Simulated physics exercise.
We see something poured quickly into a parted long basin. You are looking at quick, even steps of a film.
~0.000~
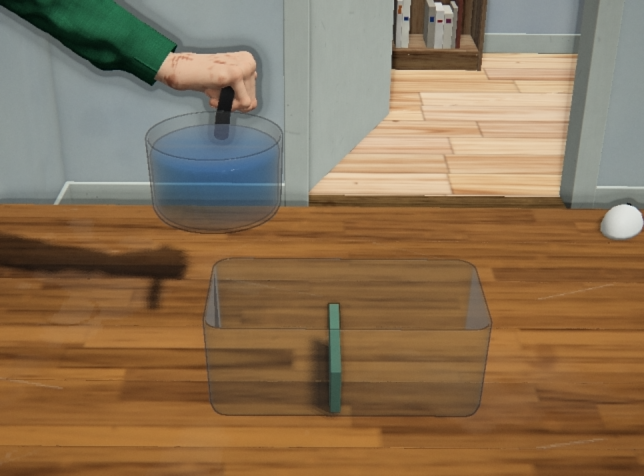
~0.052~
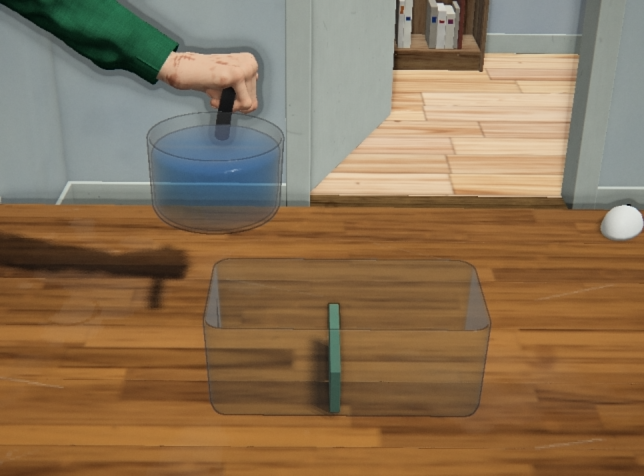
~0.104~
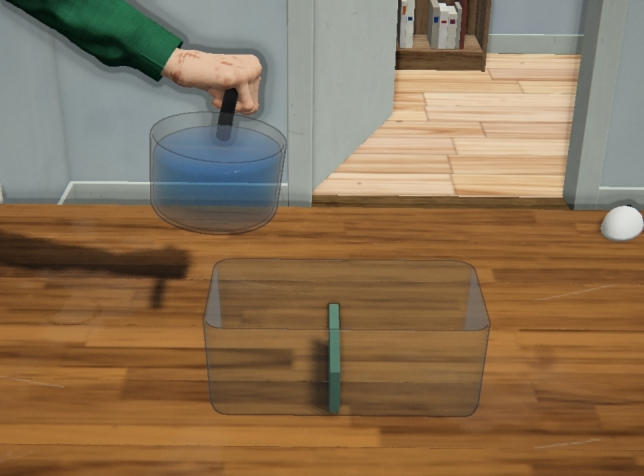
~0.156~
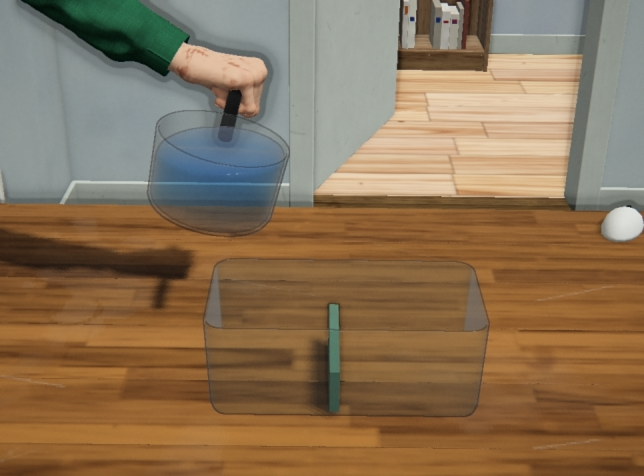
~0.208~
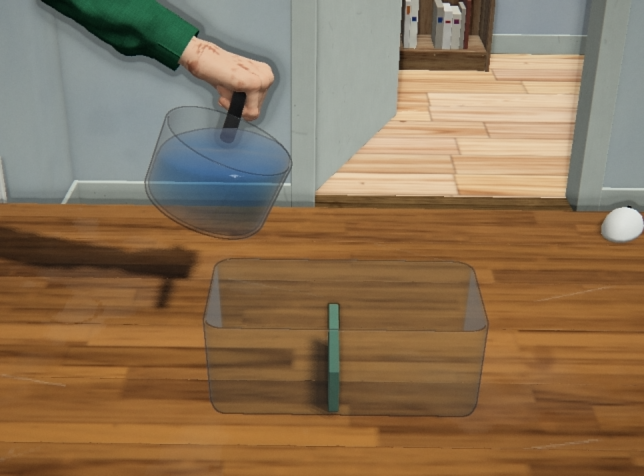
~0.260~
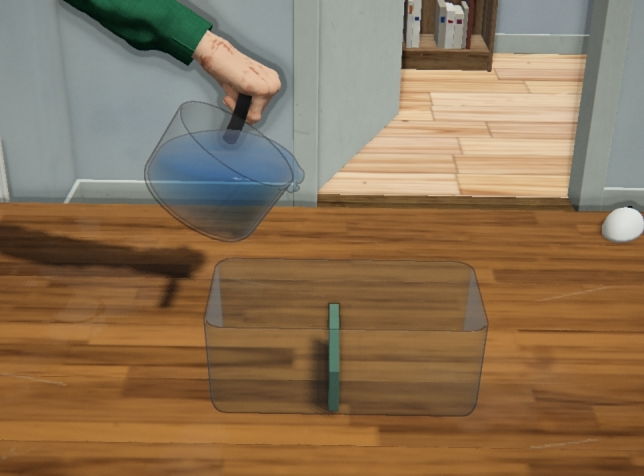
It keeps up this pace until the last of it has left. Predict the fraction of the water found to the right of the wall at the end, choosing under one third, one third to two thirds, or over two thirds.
Prediction: One third to two thirds.
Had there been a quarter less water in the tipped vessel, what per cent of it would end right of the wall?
About 35 parts in a hundred, give or take.
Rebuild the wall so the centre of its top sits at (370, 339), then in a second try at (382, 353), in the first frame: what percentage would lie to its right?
Case 1: 10 %; case 2: 20 %.
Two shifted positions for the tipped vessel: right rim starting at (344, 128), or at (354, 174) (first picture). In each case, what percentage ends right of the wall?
90 and 95 per cent.
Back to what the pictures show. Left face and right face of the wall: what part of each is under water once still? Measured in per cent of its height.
About 40 per cent on the left and 40 per cent on the right.
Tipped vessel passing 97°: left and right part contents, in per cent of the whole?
Left: 5 %; right: 25 %.
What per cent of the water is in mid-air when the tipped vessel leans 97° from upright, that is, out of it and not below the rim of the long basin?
Roughly 40 per cent.
After 0.54 s the tilt is 97° and 31 per cent is still to pour, 3 is left of the wall and 26 right of it.
After 0.75 s the tilt is 110° and 5 per cent is still to pour, 36 is left of the wall and 52 right of it.
After 0.96 s the tilt is 110° and 0 per cent is still to pour, 46 is left of the wall and 51 right of it.
After 1.20 s the tilt is 110° and 0 per cent is still to pour, 47 is left of the wall and 52 right of it.
In the end 47 per cent lies left of the wall, 52 right of it and 2 outside.
